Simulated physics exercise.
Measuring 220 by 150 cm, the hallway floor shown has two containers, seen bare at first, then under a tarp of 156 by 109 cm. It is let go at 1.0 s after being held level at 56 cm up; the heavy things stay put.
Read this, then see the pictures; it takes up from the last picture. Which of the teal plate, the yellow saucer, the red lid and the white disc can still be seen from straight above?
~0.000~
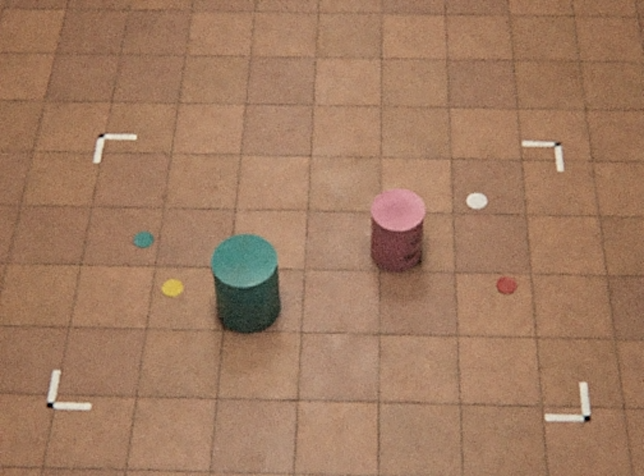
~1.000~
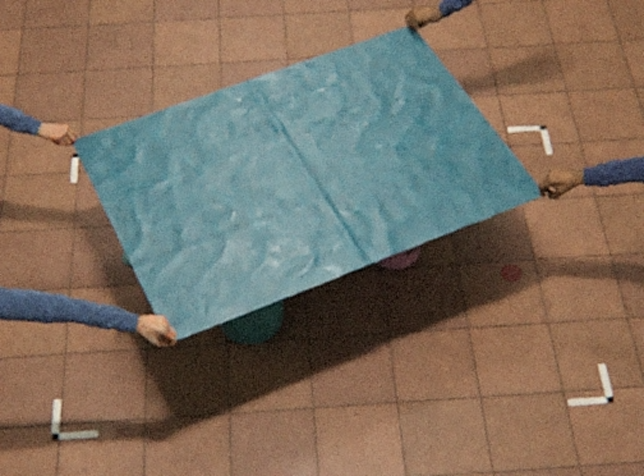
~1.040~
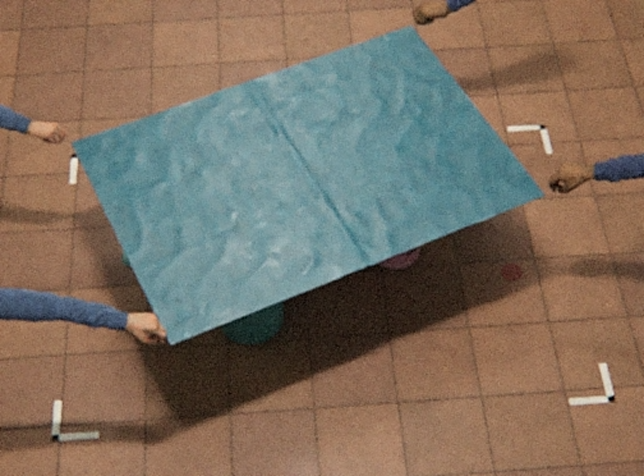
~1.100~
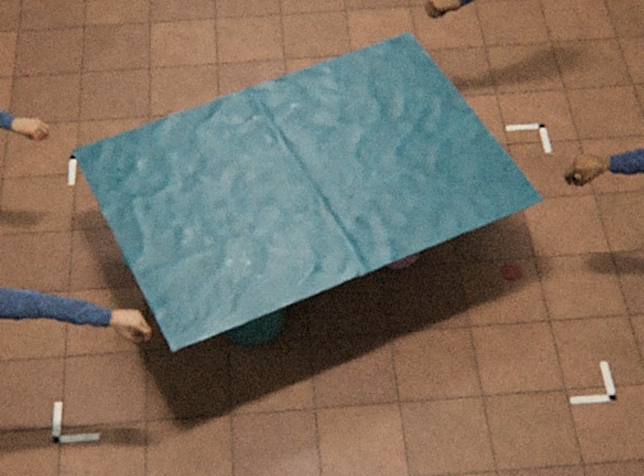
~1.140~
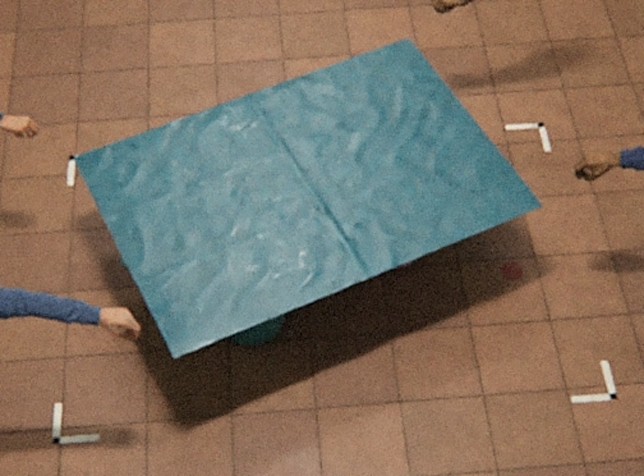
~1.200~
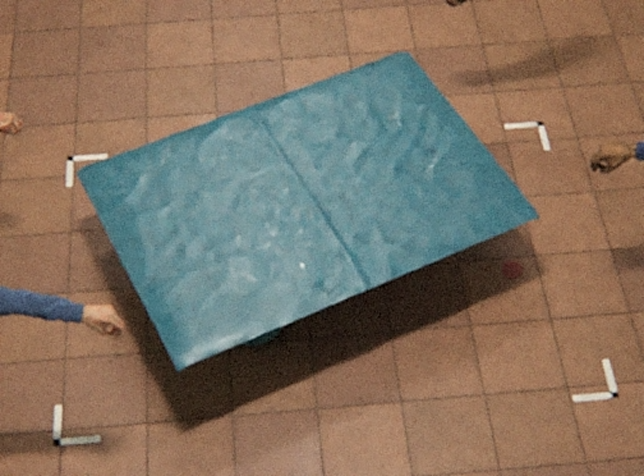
The teal plate vanishes under it, the yellow saucer ends under the cloth, the red lid remains in the open, the white disc still shows.
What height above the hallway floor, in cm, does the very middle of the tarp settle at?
The centre point rests around 28 cm up.
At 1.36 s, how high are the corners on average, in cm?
Roughly 14 centimetres up.
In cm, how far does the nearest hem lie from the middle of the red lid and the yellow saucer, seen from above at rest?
The first sits about 14 cm from the nearest hem, the second about 10 cm.
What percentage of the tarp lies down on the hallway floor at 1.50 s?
Contact share: Approx. 5 percent.
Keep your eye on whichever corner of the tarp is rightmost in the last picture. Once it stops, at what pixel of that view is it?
(488, 253).
By 1.4 s, 0 % of it is down, spanning 180 by 152 cm, above teal plate, red lid, yellow saucer.
By 1.5 s, 5 % of it is down, spanning 168 by 134 cm, above teal plate, yellow saucer.
By 1.7 s, 10 % of it is down, spanning 167 by 132 cm, above teal plate, yellow saucer.
By 1.8 s, 10 % of it is down, spanning 169 by 135 cm, above teal plate, yellow saucer.
By 3.3 s, 15 % of it is down, spanning 166 by 134 cm, above teal plate, yellow saucer.
